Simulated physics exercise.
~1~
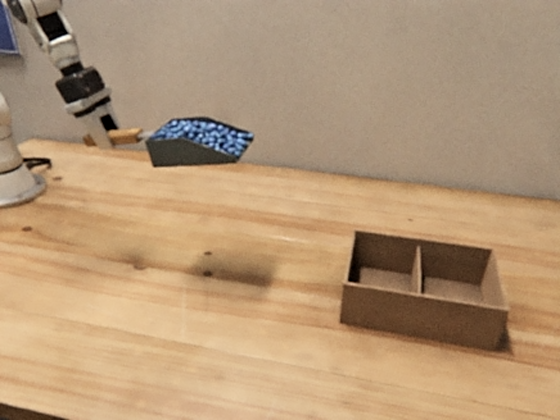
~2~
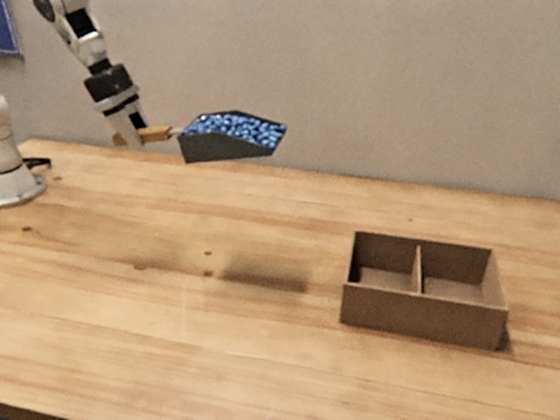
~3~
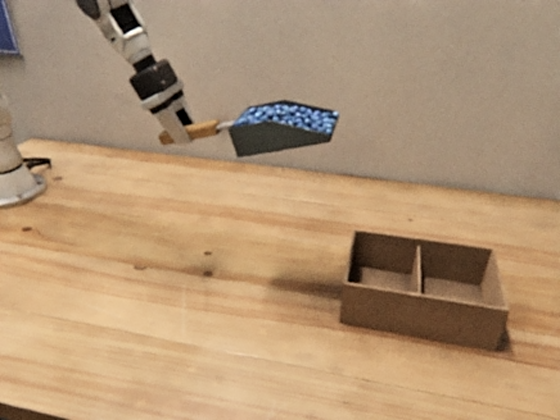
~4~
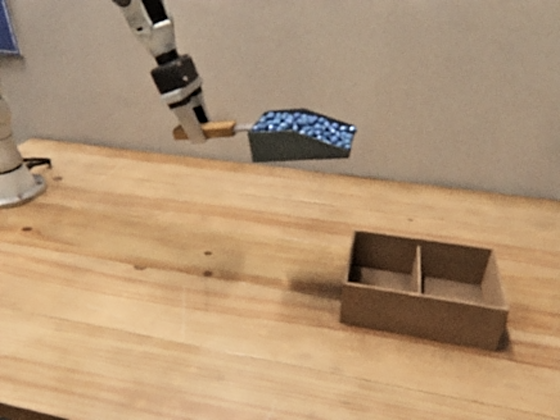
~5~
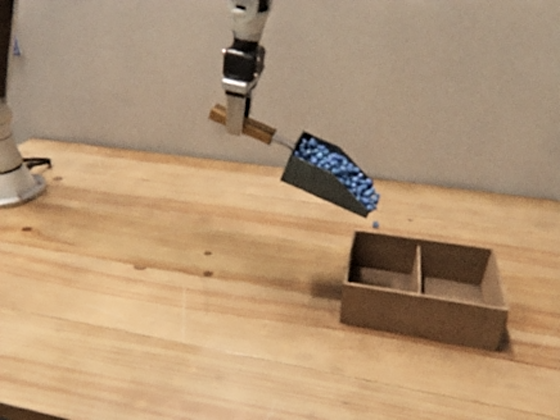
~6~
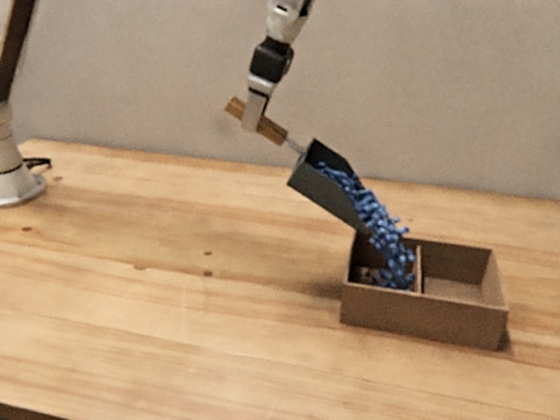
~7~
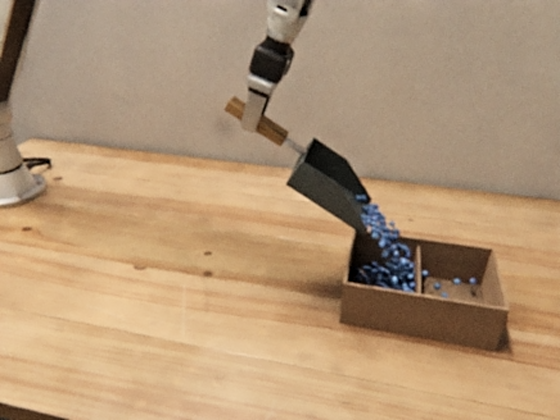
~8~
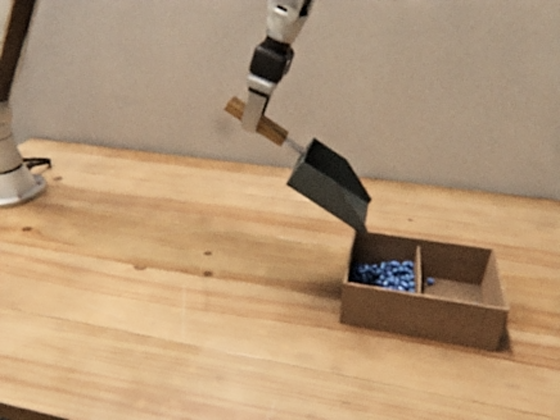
At first, a robot arm holds a dark scoop heaped with small blue beads above a wooden table, to the left of an open brown box split in two by a cross wall. The arm carries the scoop to the right, keeping it about level. Then it moves farther right and lower, tipping the scoop forward until the first beads slip off the front. It tilts more, and the beads pour down into the box's left part, with a few landing in the right. Finally the emptied scoop stays tilted over the box, nearly all the beads lying in the left part.
